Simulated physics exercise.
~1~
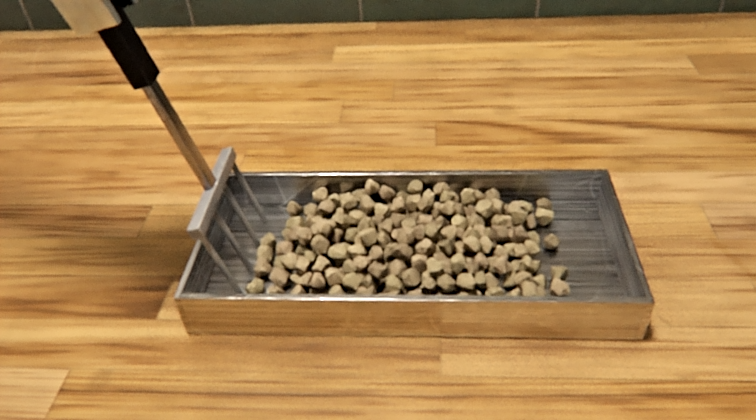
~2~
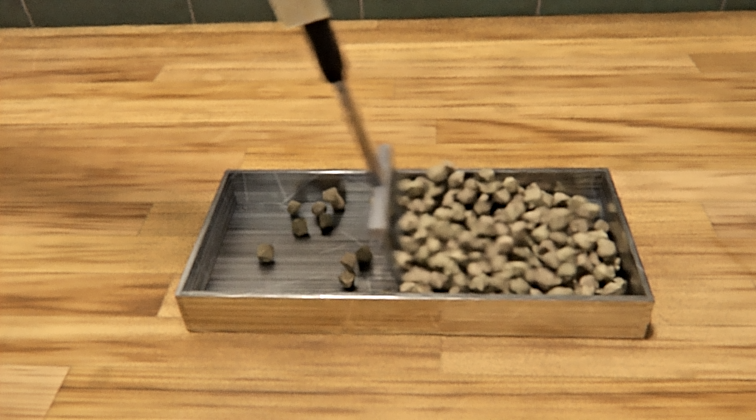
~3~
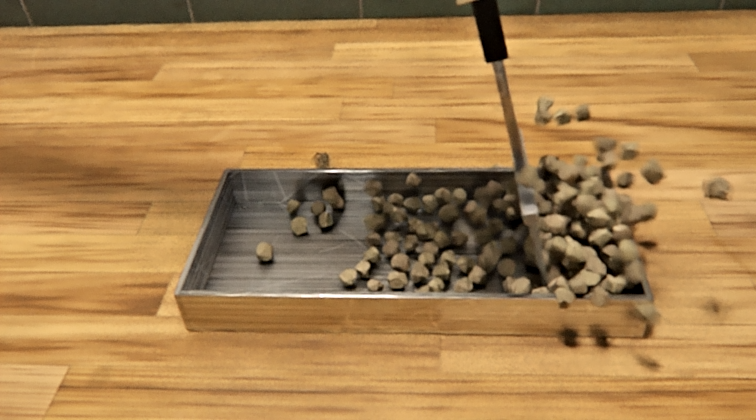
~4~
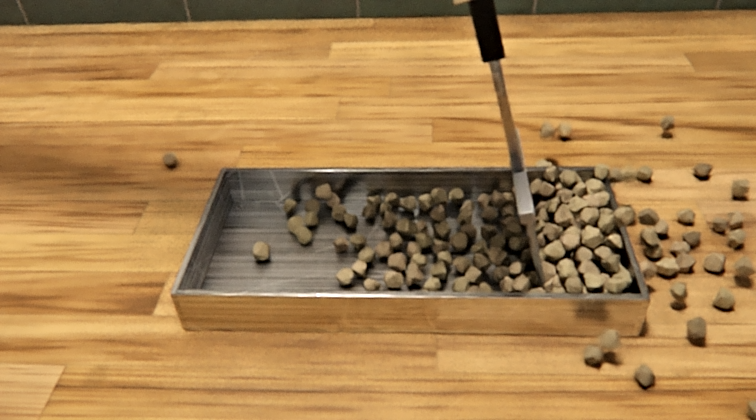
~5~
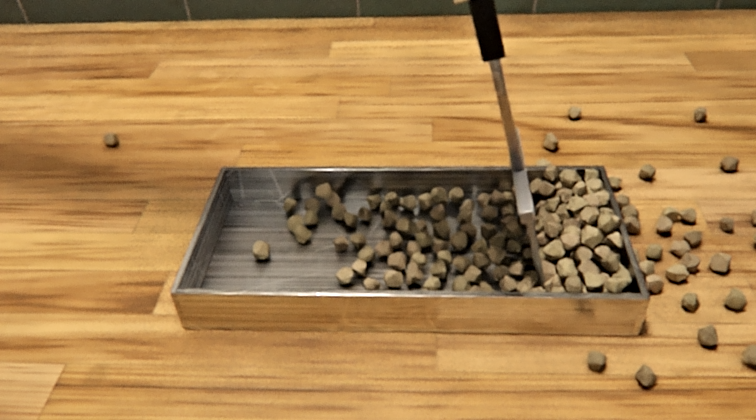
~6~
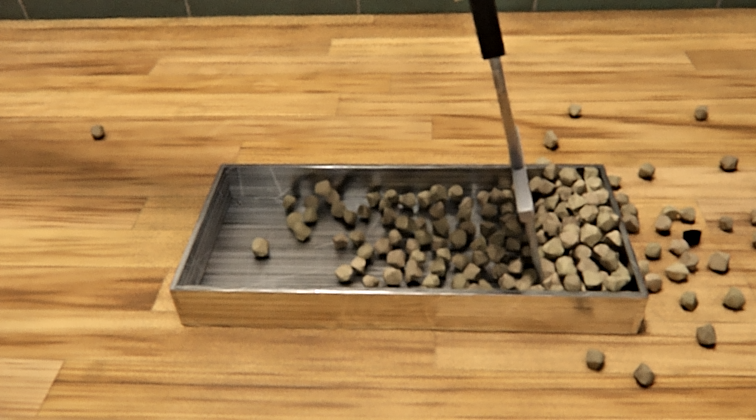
A rake held by a gripper swept a heap of small pebbles rightward through a shallow metal tray, sending some flying over the edge, then stopped near the right end, leaving most in the tray and others scattered across the wooden tabletop.
